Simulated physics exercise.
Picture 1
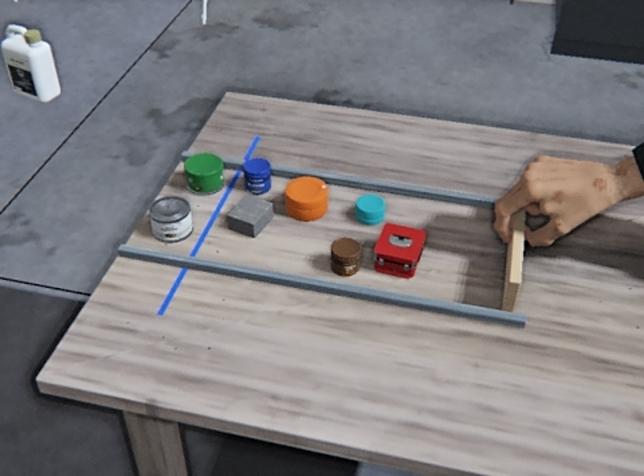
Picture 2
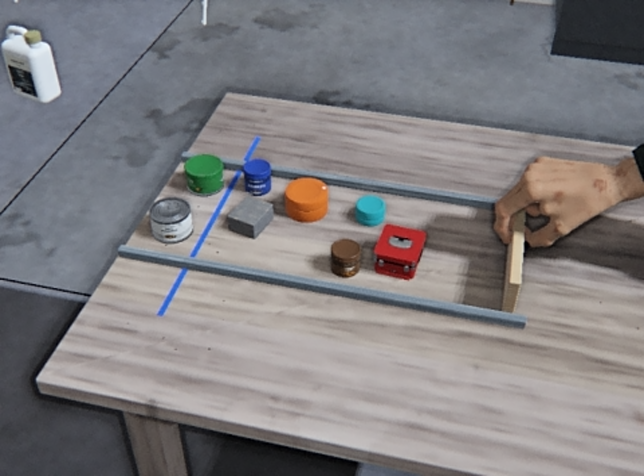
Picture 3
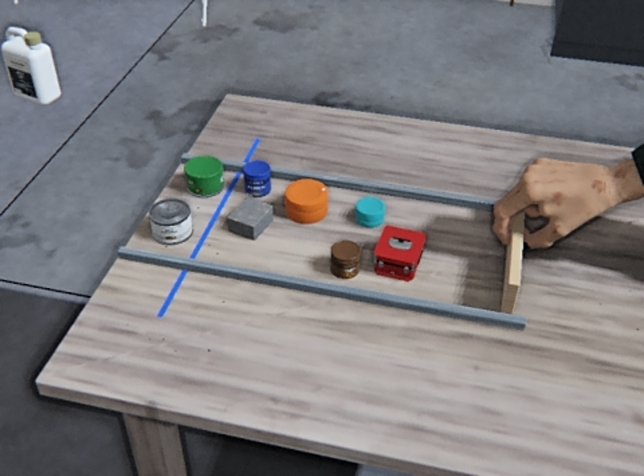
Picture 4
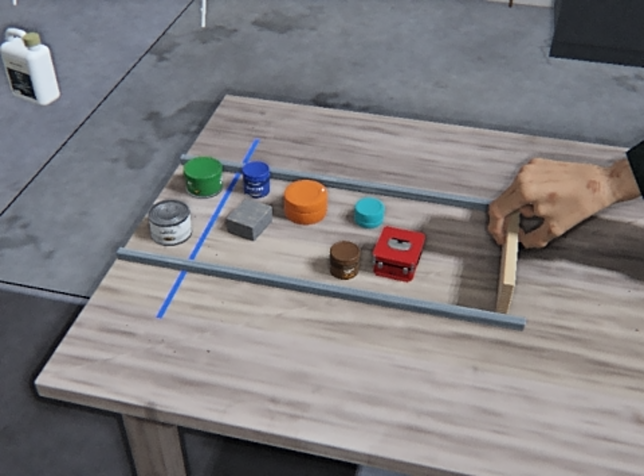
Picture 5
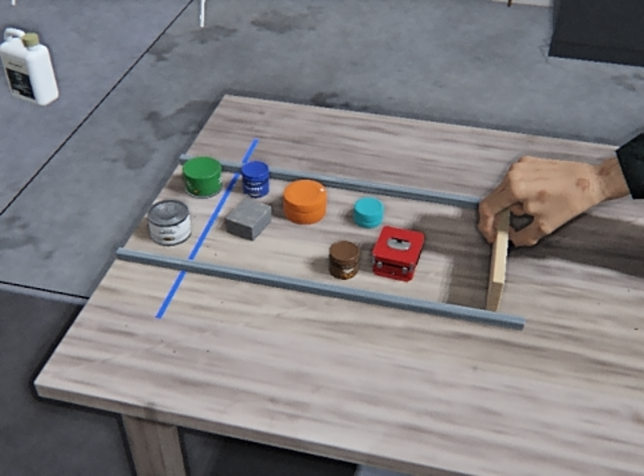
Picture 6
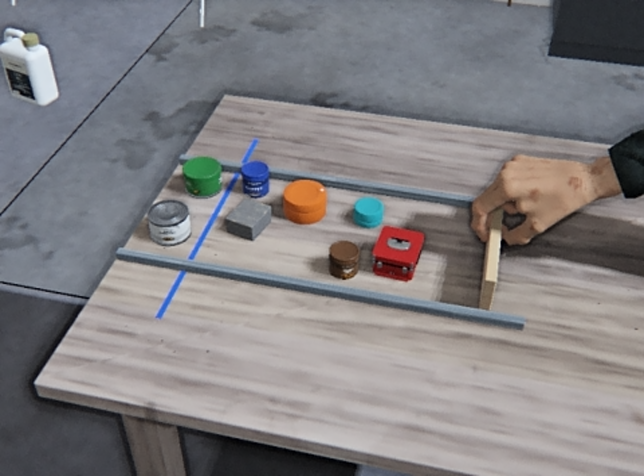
On a wooden table between two thin rails, a hand held a board upright at the right, then slid it slightly left, while the scattered little tubs, red case and grey block stayed put.
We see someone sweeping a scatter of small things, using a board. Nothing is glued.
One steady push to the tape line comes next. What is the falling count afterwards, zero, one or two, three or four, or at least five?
Afterwards the falling count is one or two.
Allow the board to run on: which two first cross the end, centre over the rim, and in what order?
Order, earliest first: White pot, grey block.
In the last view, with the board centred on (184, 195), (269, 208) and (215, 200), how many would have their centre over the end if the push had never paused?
It comes out as 4, then 0, then 1.
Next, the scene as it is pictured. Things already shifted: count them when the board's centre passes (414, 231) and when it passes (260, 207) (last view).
Up to then 1, and up to the other point 8.
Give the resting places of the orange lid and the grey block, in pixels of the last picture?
The orange lid stops around (174, 191); the grey block around (153, 216).
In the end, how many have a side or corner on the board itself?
3 in contact.
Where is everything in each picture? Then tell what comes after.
The first picture shows white pot (171, 219); green pot (205, 174); blue tub (257, 177); board (515, 244); tape (216, 213).
The second picture shows green pot (205, 175); red case (399, 252).
The third picture shows blue tub (257, 179); grey block (251, 219).
The fourth picture shows white pot (170, 223); turquoise lid (369, 213).
The fifth picture shows green pot (203, 178); brown tub (344, 260).
The sixth picture shows white pot (170, 223); green pot (203, 178); blue tub (256, 180); board (493, 243); tape (214, 216).
Soon after, none off yet; white pot at rest near (170, 223); green pot at rest near (203, 178); blue tub at rest near (256, 180).
Then, none off yet; white pot at rest near (170, 223); green pot at rest near (203, 178); blue tub moving near (249, 176).
By the end, the number that fall off is one or two; fallen, white pot.
